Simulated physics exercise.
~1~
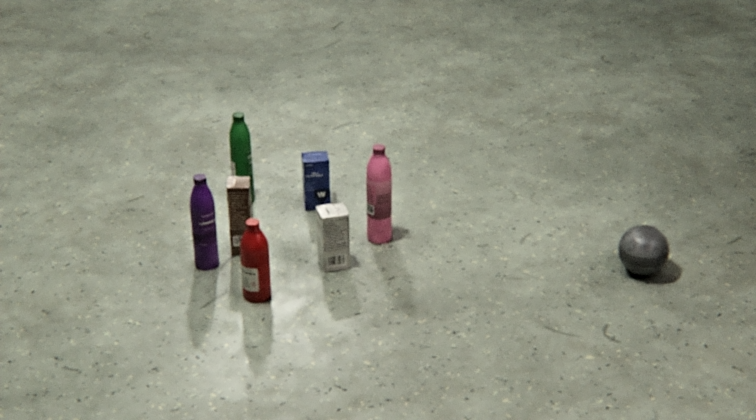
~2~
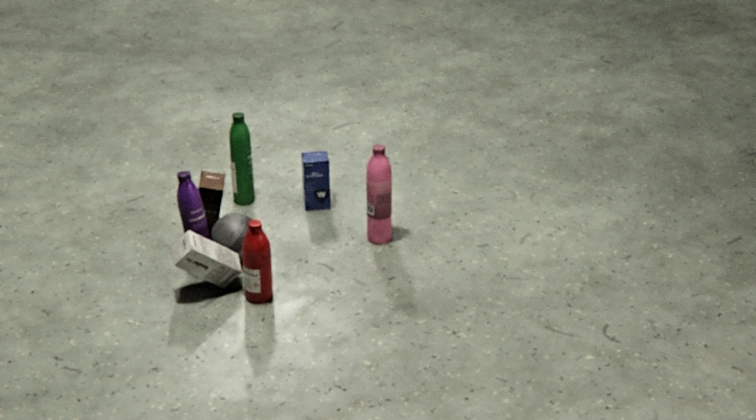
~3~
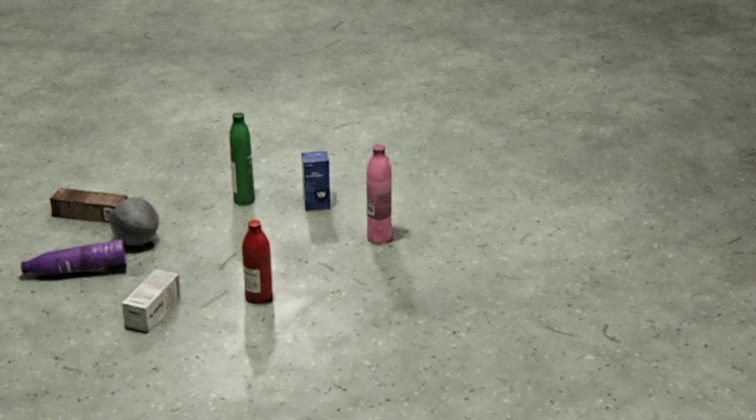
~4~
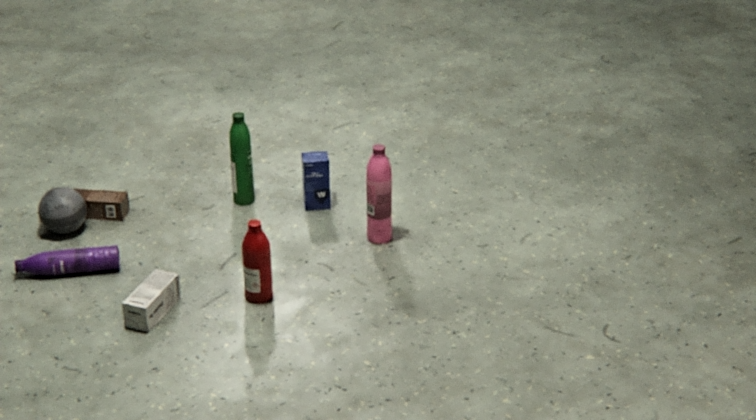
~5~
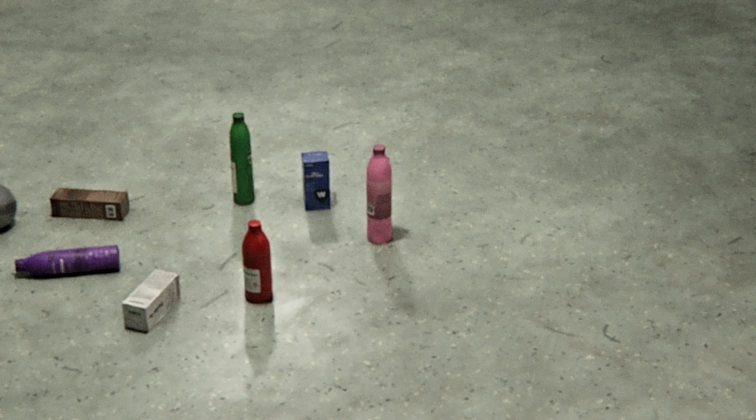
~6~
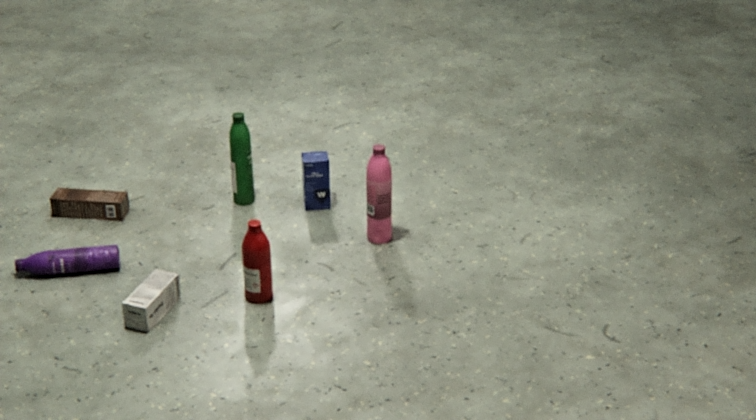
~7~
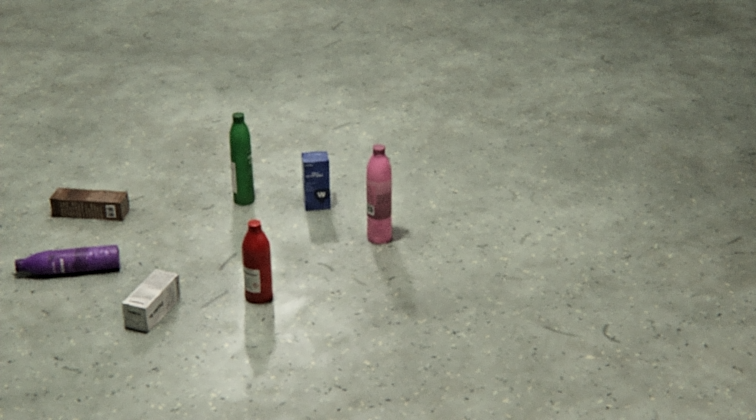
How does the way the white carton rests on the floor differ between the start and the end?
At the start the white carton stands upright among the bottles, and by the end it is lying on its side.
